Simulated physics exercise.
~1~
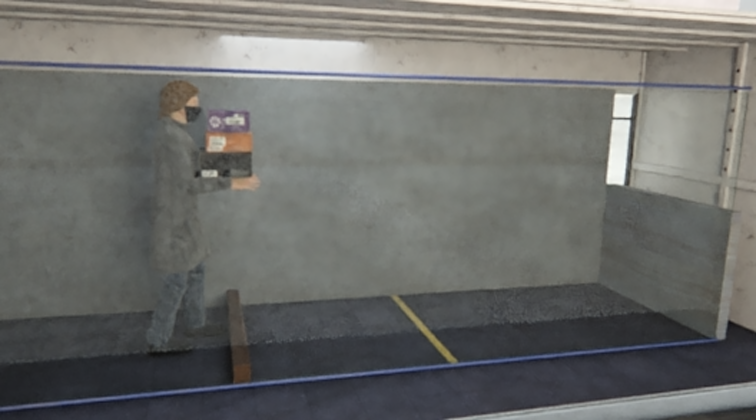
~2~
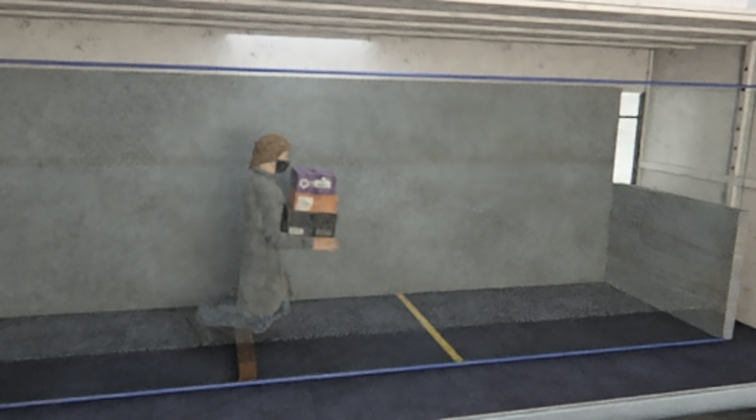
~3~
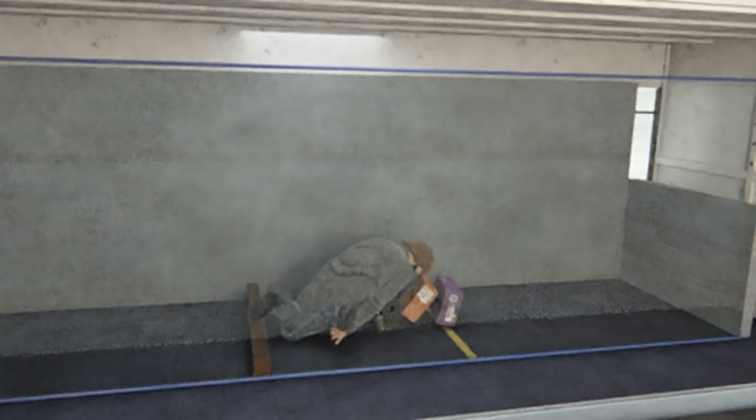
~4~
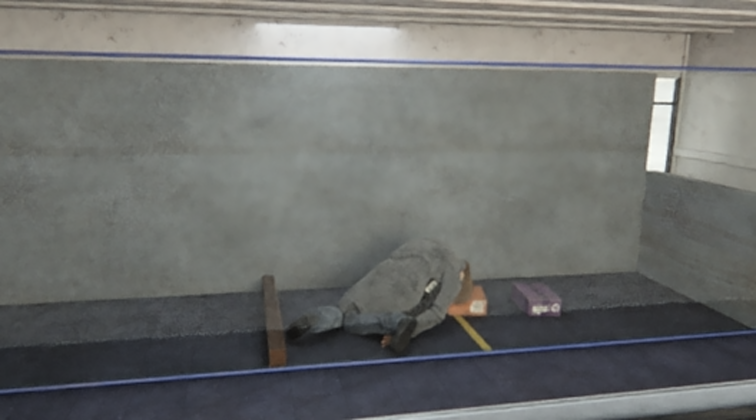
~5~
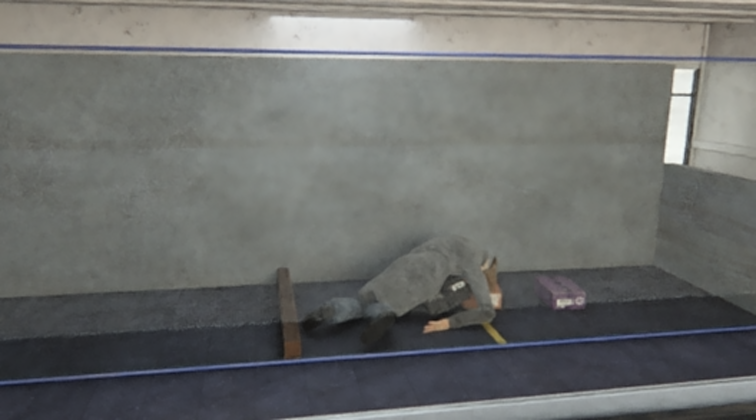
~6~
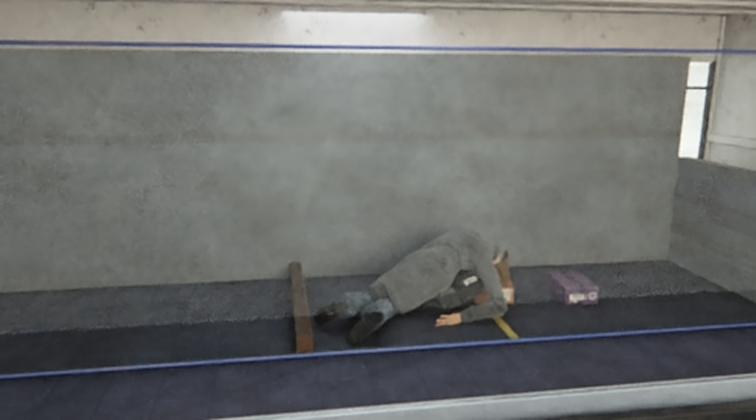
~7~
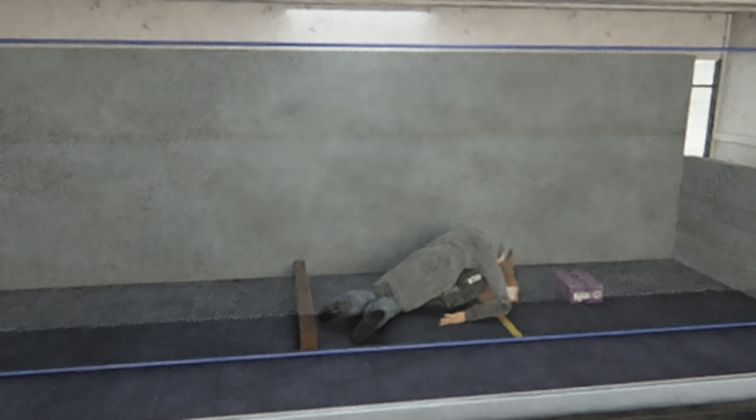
In a grey rail car, a masked traveller carrying stacked boxes trips forward over a floor rail and lies crumpled, purple parcel beyond the yellow line.
